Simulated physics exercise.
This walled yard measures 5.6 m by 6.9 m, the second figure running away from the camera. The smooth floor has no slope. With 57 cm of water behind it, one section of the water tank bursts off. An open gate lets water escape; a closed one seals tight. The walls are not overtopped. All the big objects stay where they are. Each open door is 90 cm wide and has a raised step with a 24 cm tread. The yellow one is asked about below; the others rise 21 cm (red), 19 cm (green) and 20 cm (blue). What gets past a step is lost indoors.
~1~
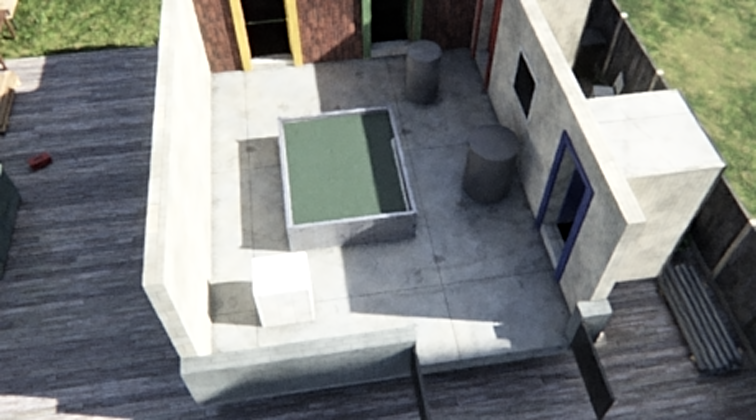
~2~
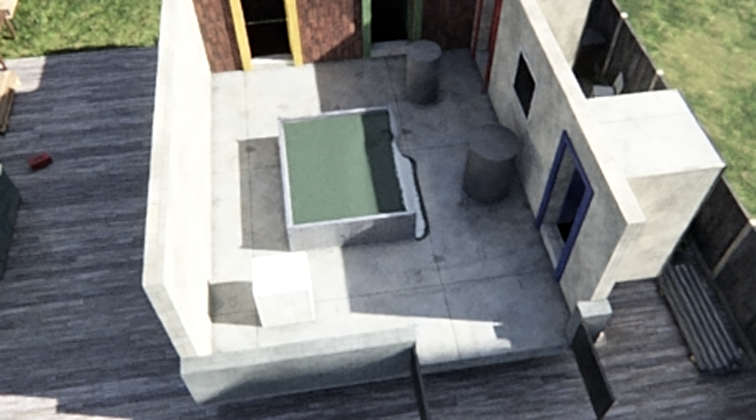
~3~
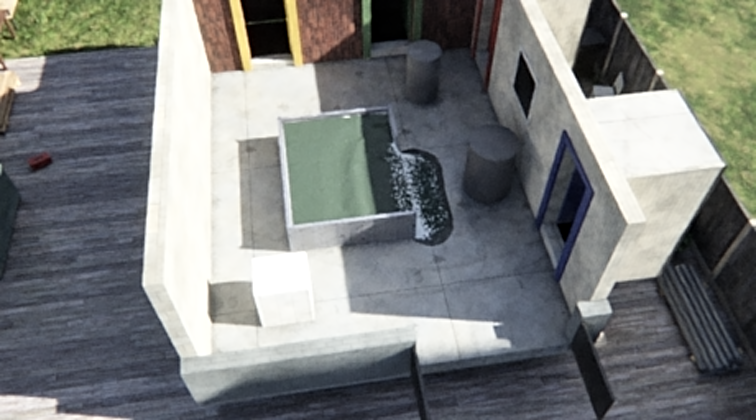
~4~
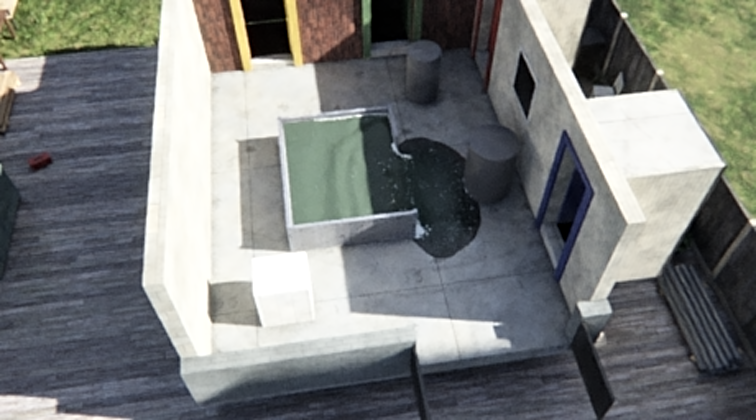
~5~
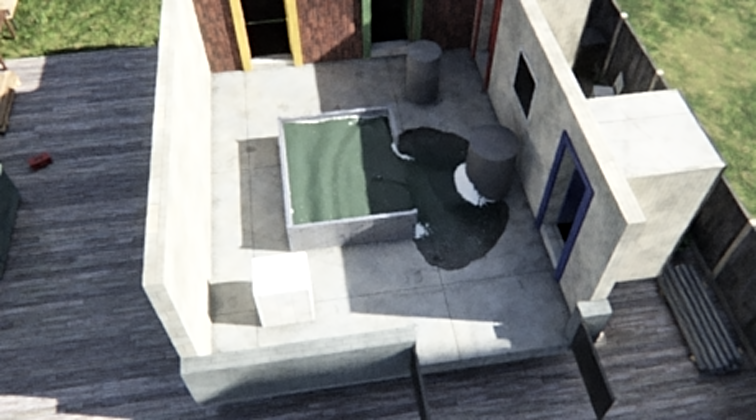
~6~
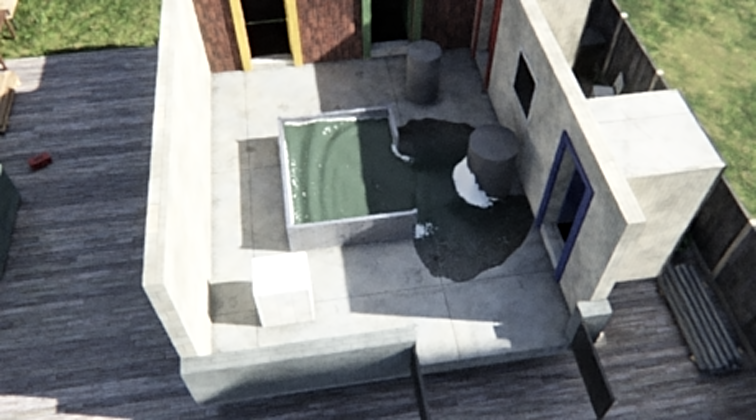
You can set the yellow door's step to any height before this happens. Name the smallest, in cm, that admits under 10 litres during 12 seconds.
Close to 6 cm is just enough.
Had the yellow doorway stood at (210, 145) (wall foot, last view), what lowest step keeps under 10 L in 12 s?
About 8.0 cm.
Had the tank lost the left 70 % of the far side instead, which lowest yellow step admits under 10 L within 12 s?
Some 29 cm.
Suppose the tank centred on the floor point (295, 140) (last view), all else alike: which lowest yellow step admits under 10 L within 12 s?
About 9.5 cm.
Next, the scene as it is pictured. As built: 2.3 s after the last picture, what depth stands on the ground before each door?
Depths in cm: Red 9, green 9, blue 23, yellow 0.
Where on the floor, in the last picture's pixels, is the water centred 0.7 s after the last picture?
Around (388, 190).
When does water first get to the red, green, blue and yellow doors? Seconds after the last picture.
Arrival: Red 0.9 s, green 1.8 s, blue 0.2 s, yellow 3.2 s.
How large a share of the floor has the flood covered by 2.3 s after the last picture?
Some 40 per cent of it.
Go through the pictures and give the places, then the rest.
Still water, 57 cm deep, in the water tank at (343, 166); the yellow door at (267, 28) is dry, in the first picture.
Water pours out at (403, 188) and has run 0.3 m, to (422, 213); about 11 cm deep outside, 57 cm at the back, in the second picture.
Water pours out at (403, 190) and has run 0.8 m, to (438, 169); about 10 cm deep outside, 57 cm at the back, in the third picture.
The gap is at (403, 190), the front 1.2 m out at a hidden place; the back of the water tank holds 57 cm, in the fourth picture.
Water pours out at (403, 190) and has run 1.8 m, to a hidden place; about 8 cm deep outside, 56 cm at the back, in the fifth picture.
The front is at (532, 210), 2.2 m from the gap at (403, 190); 4.8 m2 of floor is wet, 50 cm left at the back; 3.3 m in a straight line remain to the yellow door at (267, 28), in the sixth picture.
Then, 0.7 s after the last picture water covers 20 % of the floor, deepest (42 cm) near (453, 188); it has not reached the yellow door.
Then, 2.3 s after the last picture water covers 40 % of the floor, deepest (32 cm) near (573, 317); it has not reached the yellow door.
Then, 11.3 s after the last picture water covers 95 % of the floor, deepest (8 cm) near (212, 380); 6 cm at the yellow door, 0 litres in over its 14 cm step.
At the yellow door as built, the water peaked near 9 cm, 9.7 s after the last picture.
Run again over the same 12 s with other heights there, 15 litres in over 5 cm, 4 litres over 7 cm. The limit of 10 litres is kept from about 6 cm up.
